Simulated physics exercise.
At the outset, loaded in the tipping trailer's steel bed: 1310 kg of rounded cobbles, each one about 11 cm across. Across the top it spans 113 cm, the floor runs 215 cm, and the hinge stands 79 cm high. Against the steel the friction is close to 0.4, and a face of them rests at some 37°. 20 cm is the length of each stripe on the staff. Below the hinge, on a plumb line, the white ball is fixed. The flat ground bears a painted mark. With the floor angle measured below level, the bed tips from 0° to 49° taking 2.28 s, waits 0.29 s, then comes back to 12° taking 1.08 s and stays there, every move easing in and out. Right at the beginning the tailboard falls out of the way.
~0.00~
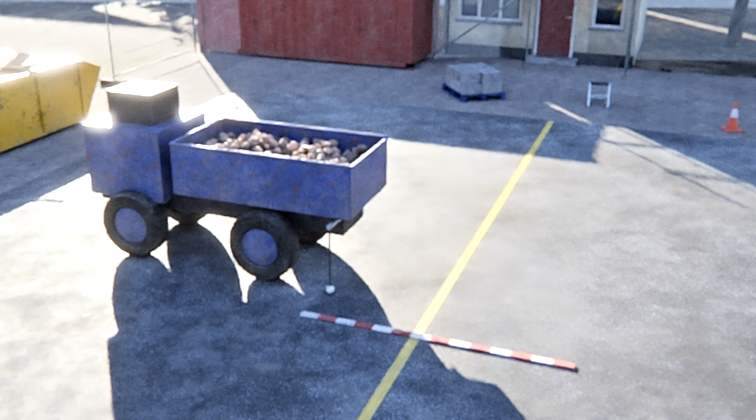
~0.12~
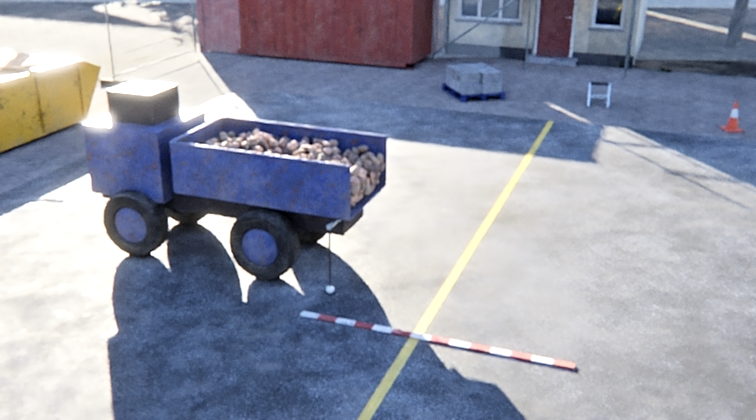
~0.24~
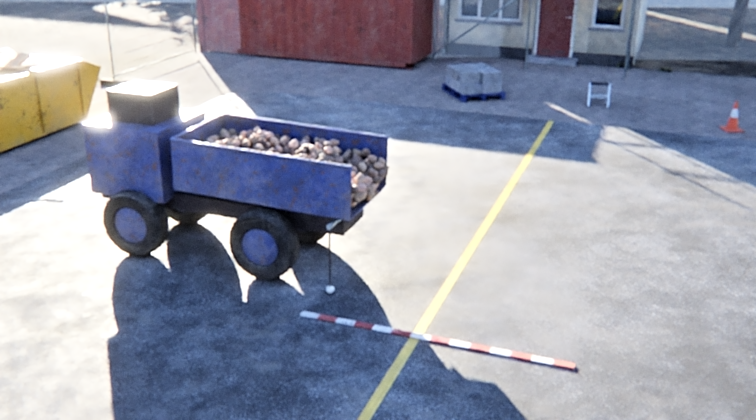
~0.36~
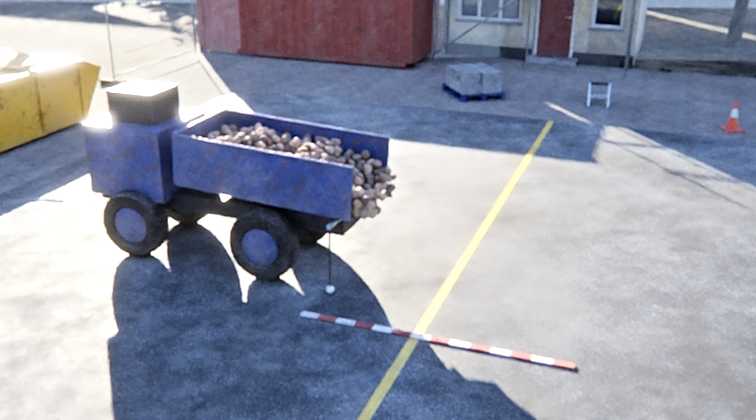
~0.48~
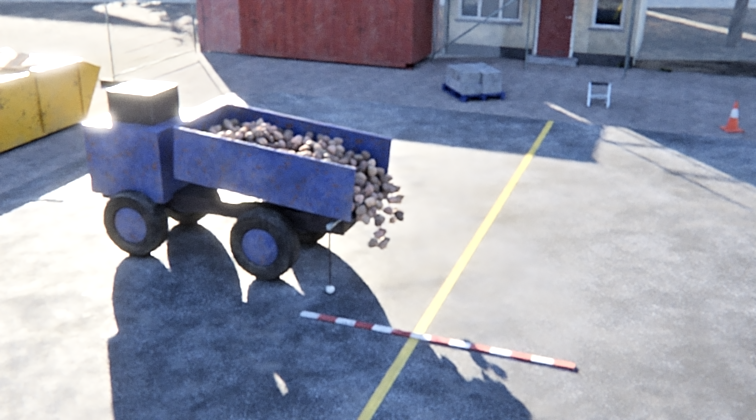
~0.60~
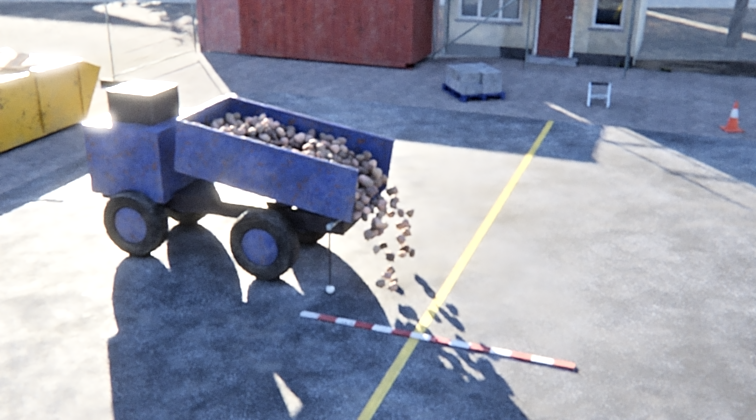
In a paved yard, a blue trailer's bed tilts and brown stones tumble off its right end.
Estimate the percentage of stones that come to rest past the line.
I would say roughly 45 per cent.
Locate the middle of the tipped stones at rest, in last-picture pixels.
Their middle is at about (438, 279).
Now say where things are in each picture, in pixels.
In the first frame, the bed is at 0°, its lip at (350, 220); the top of the load is at (288, 144).
The second frame shows lip at (350, 220), floor tilted 0°, highest stones at (281, 142); the stones move at 0.1 m/s on average.
The third frame shows lip at (350, 220), floor tilted 2°, highest stones at (268, 140); 1 % has left.
The fourth frame shows lip at (350, 221), floor tilted 3°, highest stones at (253, 134); 3 % has left.
In the fifth frame, the bed is at 6°, its lip at (351, 222); the top of the load is at (248, 130); 5 % has left.
In the sixth frame, the bed is at 8°, its lip at (351, 222); the top of the load is at (251, 125); 6 % has left.
After 1.7 s the floor is at 41°; 61 % in the bed, 37 % short of the line, 1 % past the line; the foremost stones are at (473, 298).
After 2.4 s the floor is at 49°; 6 % in the bed, 66 % short of the line, 28 % past the line; the foremost stones are at (550, 293).
After 4.1 s the floor is at 12°; 0 % in the bed, 56 % short of the line, 44 % past the line; the foremost stones are at (610, 316).
After 7.1 s the floor is at 12°; 0 % in the bed, 56 % short of the line, 44 % past the line; the foremost stones are at (610, 316).
